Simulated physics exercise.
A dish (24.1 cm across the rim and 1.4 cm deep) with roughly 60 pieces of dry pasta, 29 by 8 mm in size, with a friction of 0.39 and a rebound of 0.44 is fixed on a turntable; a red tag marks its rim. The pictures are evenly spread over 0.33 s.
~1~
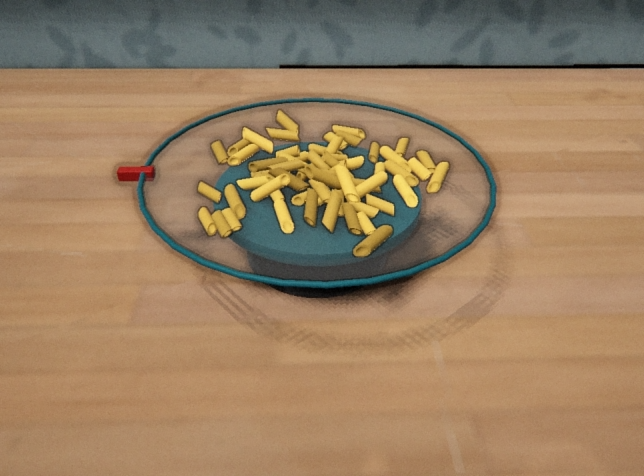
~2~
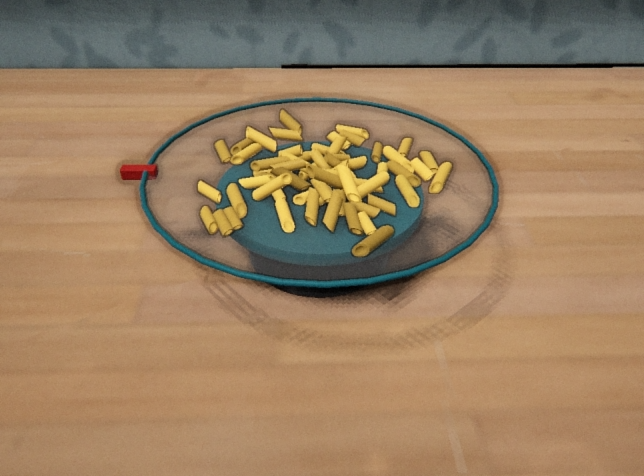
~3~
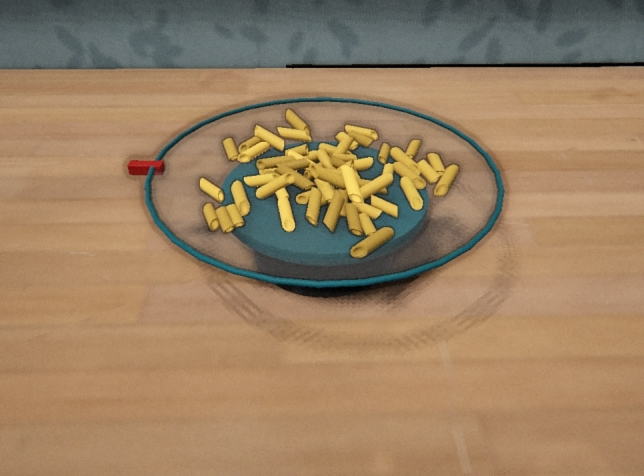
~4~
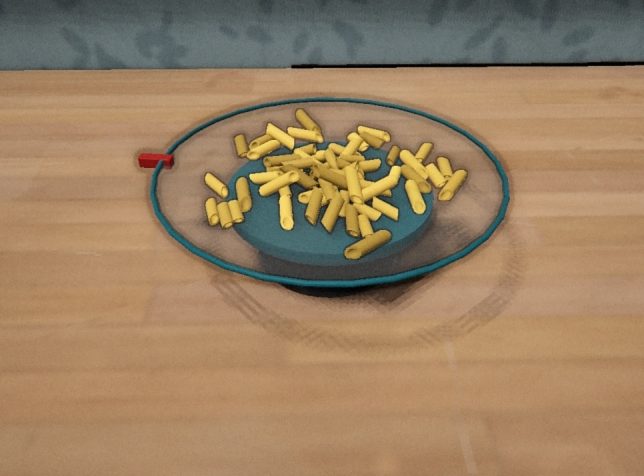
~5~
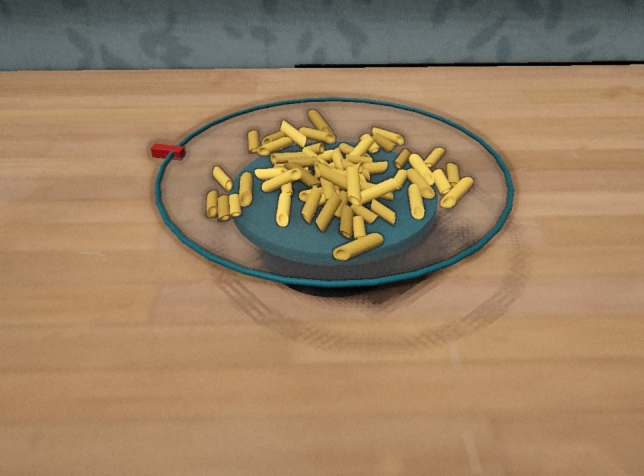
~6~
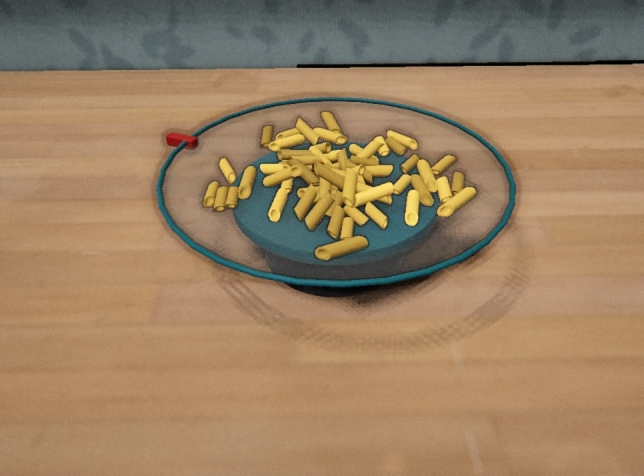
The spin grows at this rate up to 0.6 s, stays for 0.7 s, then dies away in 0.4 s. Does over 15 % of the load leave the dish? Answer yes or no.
Share that leaves it, set against 15 %: No.
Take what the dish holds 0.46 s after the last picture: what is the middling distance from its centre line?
Roughly 4.5 cm.
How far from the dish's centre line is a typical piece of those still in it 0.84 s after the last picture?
Roughly 4.5 cm.
Then, 0.46 s after the last picture, dish 100 %; middle of the pieces not yet landed near (337, 178).
Then, 0.84 s after the last picture, dish 100 %; middle of the pieces not yet landed near (333, 177).
Then, 1.19 s after the last picture, dish 100 %; middle of the pieces not yet landed near (333, 176).
Then, 1.52 s after the last picture, dish 100 %; middle of the pieces not yet landed near (333, 175).
In the end, dish 100 %.
